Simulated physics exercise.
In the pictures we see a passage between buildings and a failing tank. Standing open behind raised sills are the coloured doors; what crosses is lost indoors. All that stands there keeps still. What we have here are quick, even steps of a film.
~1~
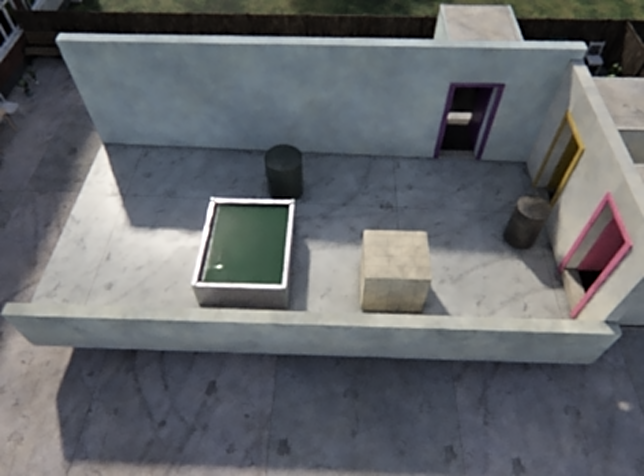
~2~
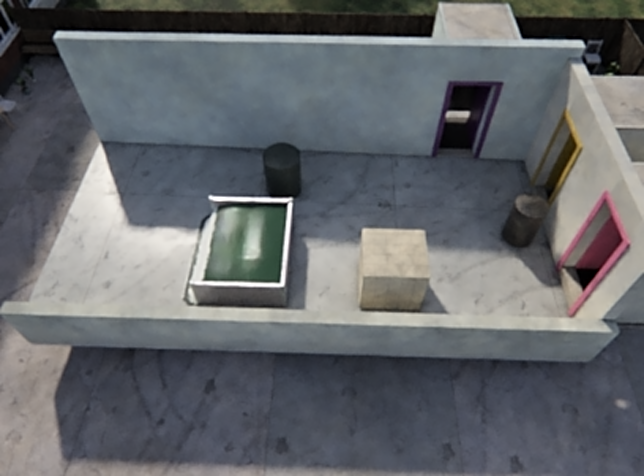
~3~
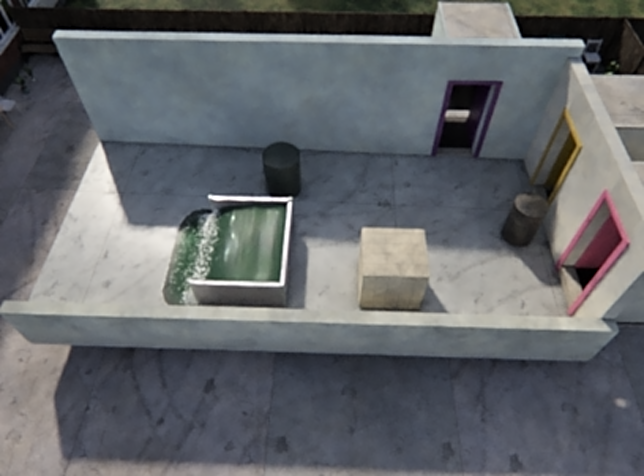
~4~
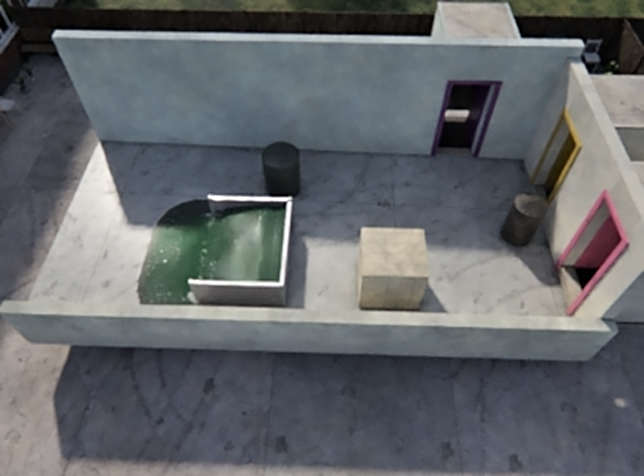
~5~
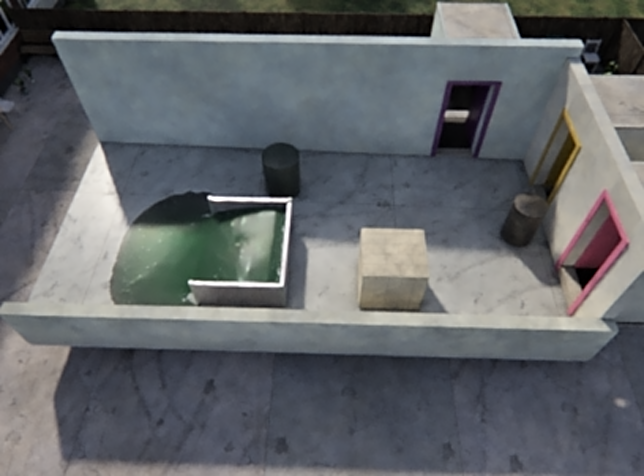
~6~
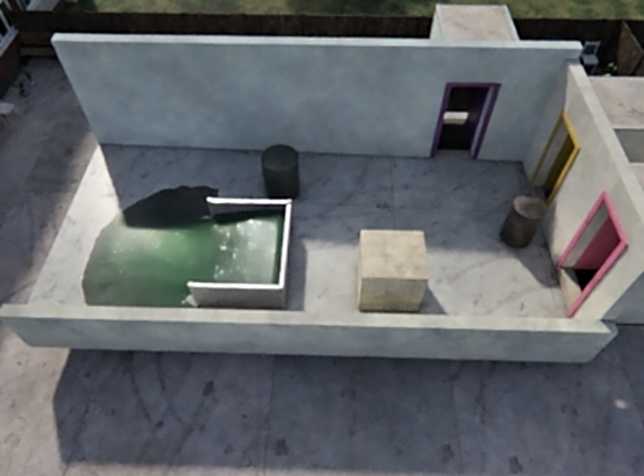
Green water pours out of the open left side of a white-rimmed tank and spreads leftward across the grey paved floor in a widening, rounded pool, while the pale block, two dark cylinders and coloured doorways stay still.
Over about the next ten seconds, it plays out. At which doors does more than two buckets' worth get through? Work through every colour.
The purple door is going to be at or under the line, the pink door is going to be at or under the line, the yellow door is going to be at or under the line.
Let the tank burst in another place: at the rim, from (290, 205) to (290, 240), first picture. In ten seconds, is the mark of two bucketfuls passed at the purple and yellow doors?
The purple one ends up above, and the yellow one ends up above.
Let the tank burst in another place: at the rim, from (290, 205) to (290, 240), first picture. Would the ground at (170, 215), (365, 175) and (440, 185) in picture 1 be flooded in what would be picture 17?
Taking the three spots as listed, they end up spared, inundated and inundated.
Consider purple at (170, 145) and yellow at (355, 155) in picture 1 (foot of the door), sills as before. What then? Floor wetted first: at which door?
Answer: The purple-painted one.
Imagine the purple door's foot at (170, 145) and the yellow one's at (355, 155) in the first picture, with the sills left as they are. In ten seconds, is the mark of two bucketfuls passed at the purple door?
Lab note - purple: Under the limit.
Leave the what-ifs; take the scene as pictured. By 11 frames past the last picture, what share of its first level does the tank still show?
I'd put it at some 28 per cent.
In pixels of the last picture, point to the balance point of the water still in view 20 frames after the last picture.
Somewhere near (179, 253).
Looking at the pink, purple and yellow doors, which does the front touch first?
The purple door.
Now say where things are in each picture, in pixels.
In the first frame, still water in the open tank at (247, 243).
In the second frame, water pours out at (208, 254) and has run to a hidden place.
In the third frame, the front is at (199, 213), out from the gap at (208, 254).
In the fourth frame, the front is at (183, 206), out from the gap at (208, 254).
In the fifth frame, the front is at (162, 204), out from the gap at (208, 255).
In the sixth frame, the front is at (108, 228), out from the gap at (208, 257).
A moment on, water covers 25 % of the floor; the purple door not reached, the pink door not reached, the yellow door not reached.
Next, water covers 30 % of the floor; the purple door not reached, the pink door not reached, the yellow door not reached.
Then, water covers 35 % of the floor; the purple door not reached, the pink door not reached, the yellow door not reached.
Later, water covers 40 % of the floor; the purple door not reached, the pink door not reached, the yellow door not reached.
In the end, water covers 40 % of the floor; the purple door wet at the sill, nothing in, the pink door not reached, the yellow door not reached.
